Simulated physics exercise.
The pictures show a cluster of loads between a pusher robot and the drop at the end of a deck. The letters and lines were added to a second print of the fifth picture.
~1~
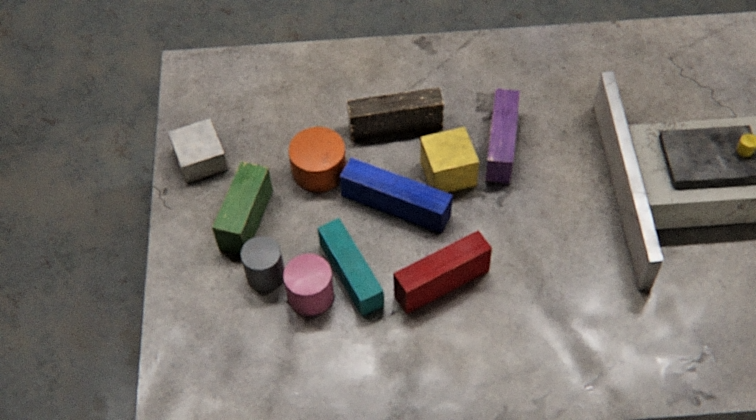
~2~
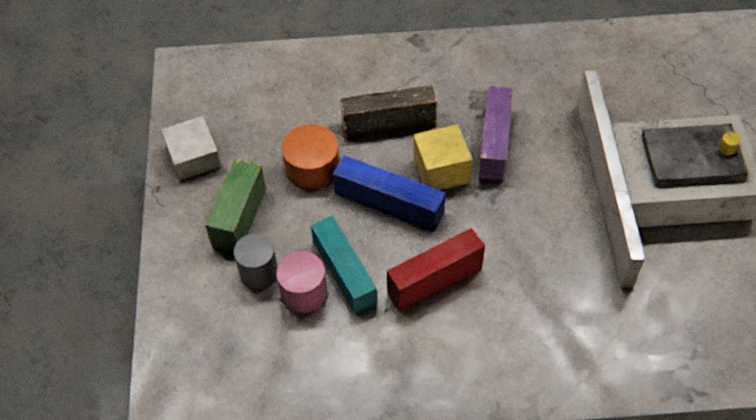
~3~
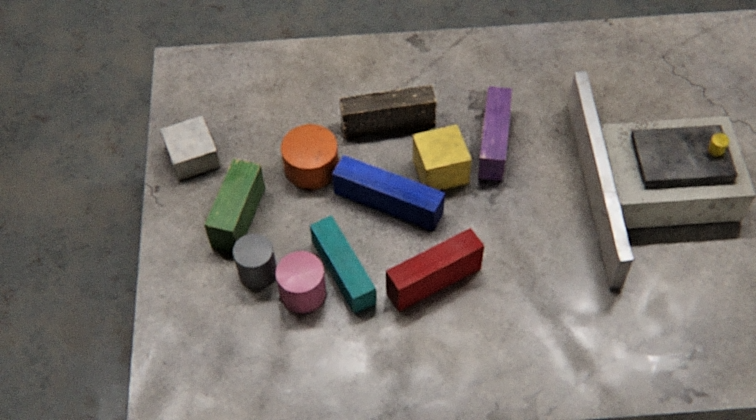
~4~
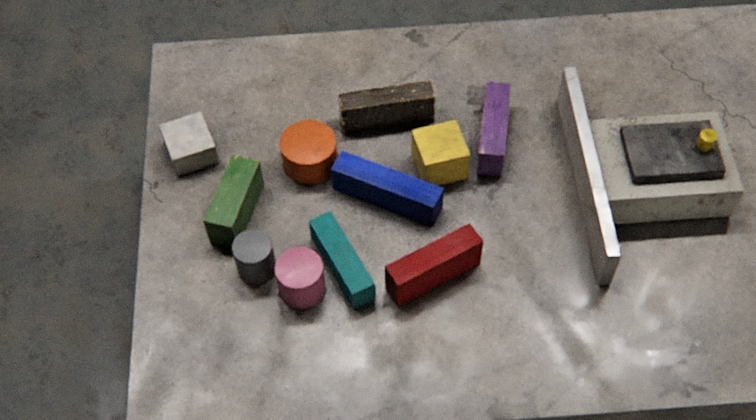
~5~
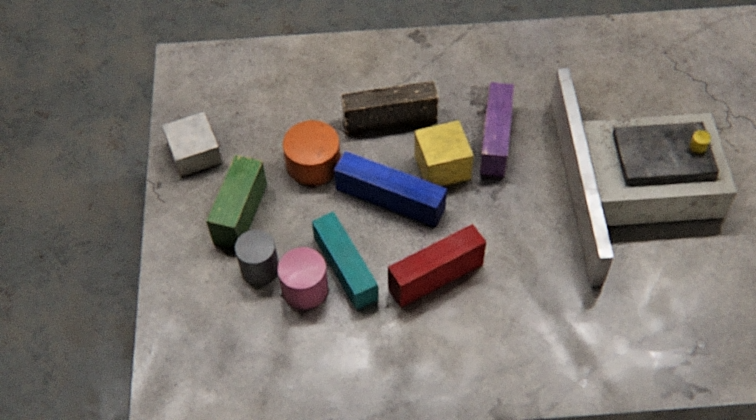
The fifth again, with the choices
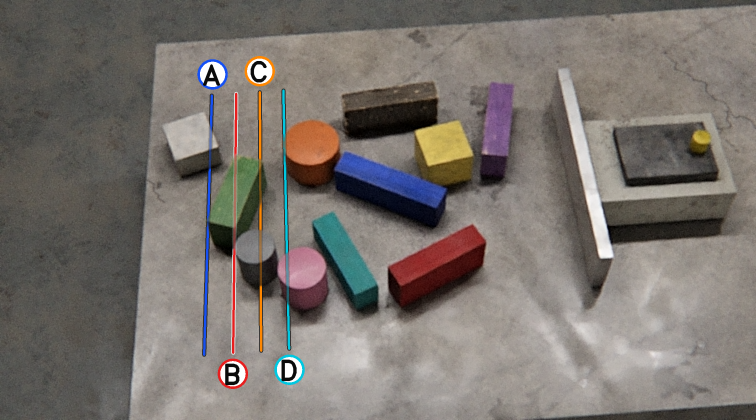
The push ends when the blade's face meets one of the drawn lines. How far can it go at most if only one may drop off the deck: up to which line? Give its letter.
Stop at C.
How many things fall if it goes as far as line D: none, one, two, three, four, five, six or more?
By then, one.
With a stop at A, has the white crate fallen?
Yes.
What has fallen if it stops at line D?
It is the white crate.
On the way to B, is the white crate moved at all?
By then, yes.
On the marked copy, A at (208, 214); B at (235, 212); C at (260, 210); D at (286, 209).
Taking C. A third of the way, robot (544, 160); black bar (377, 108); red stick (422, 269).
Two thirds of the way, robot (427, 168); green bar (217, 204); orange canister (245, 150).
When it is over, robot (336, 174); white crate over the edge; green bar (153, 217); one fallen.
As for the rest, A drops six; B drops three; D is within the limit but short.
